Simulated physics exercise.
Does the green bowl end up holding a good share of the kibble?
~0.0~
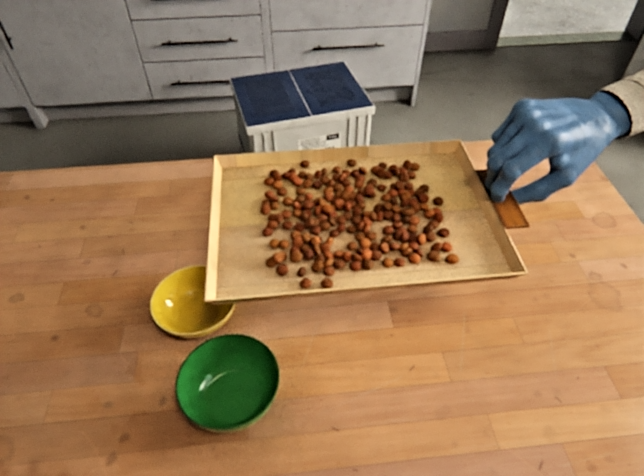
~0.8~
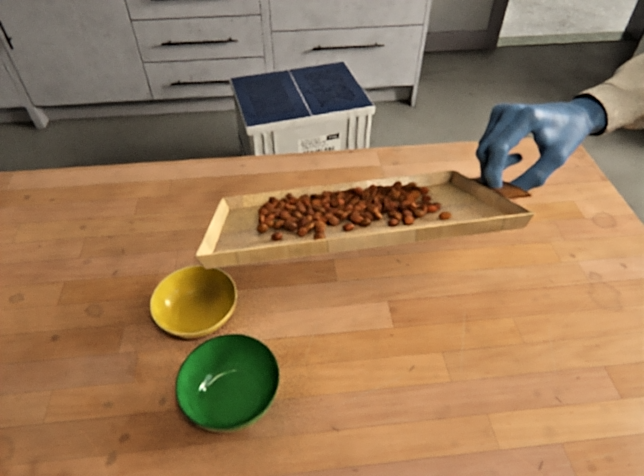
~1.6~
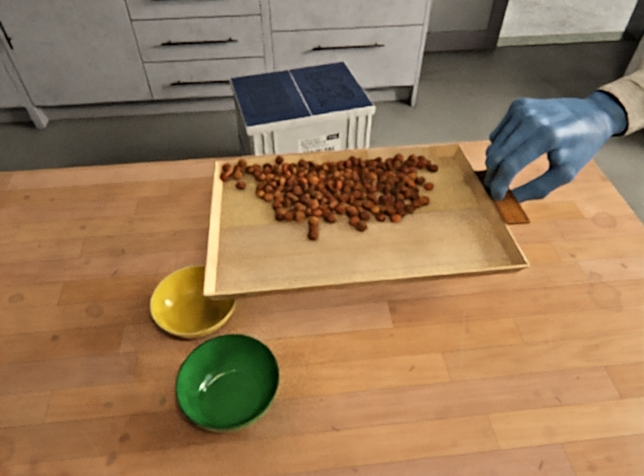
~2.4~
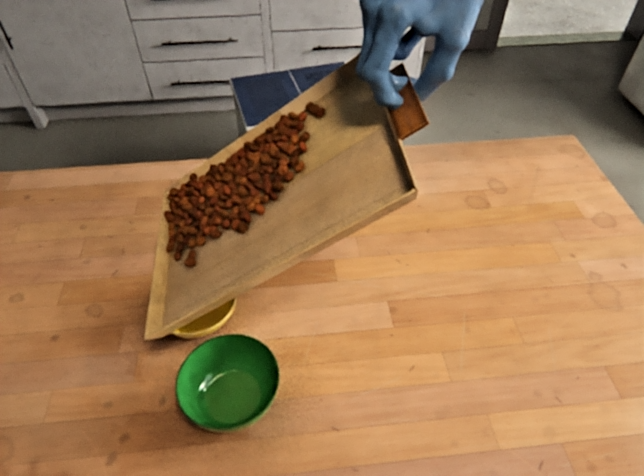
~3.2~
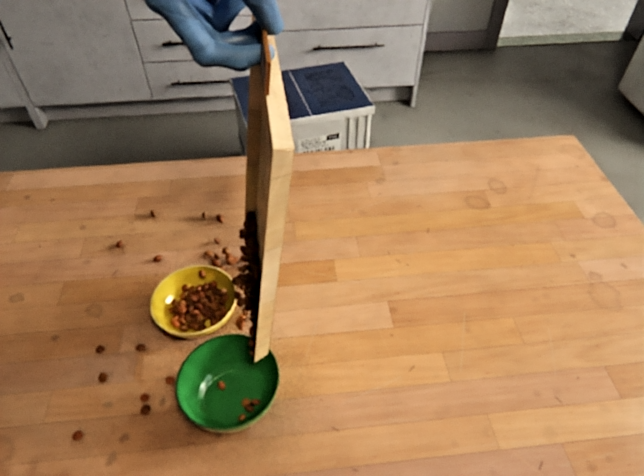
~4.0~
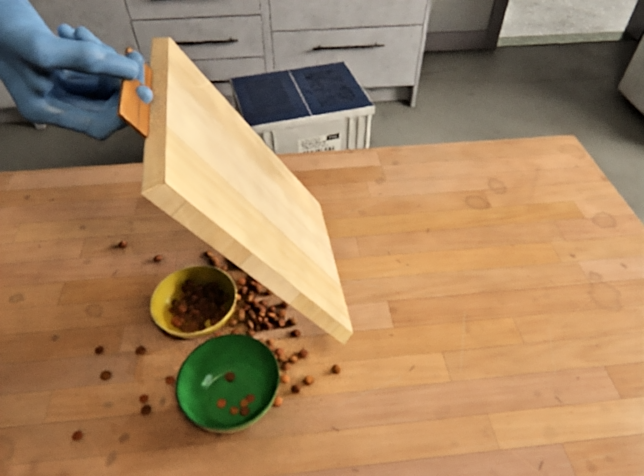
No, only a few pieces end up in the green bowl. The yellow bowl holds a fair share, and many more pieces lie outside the bowls.
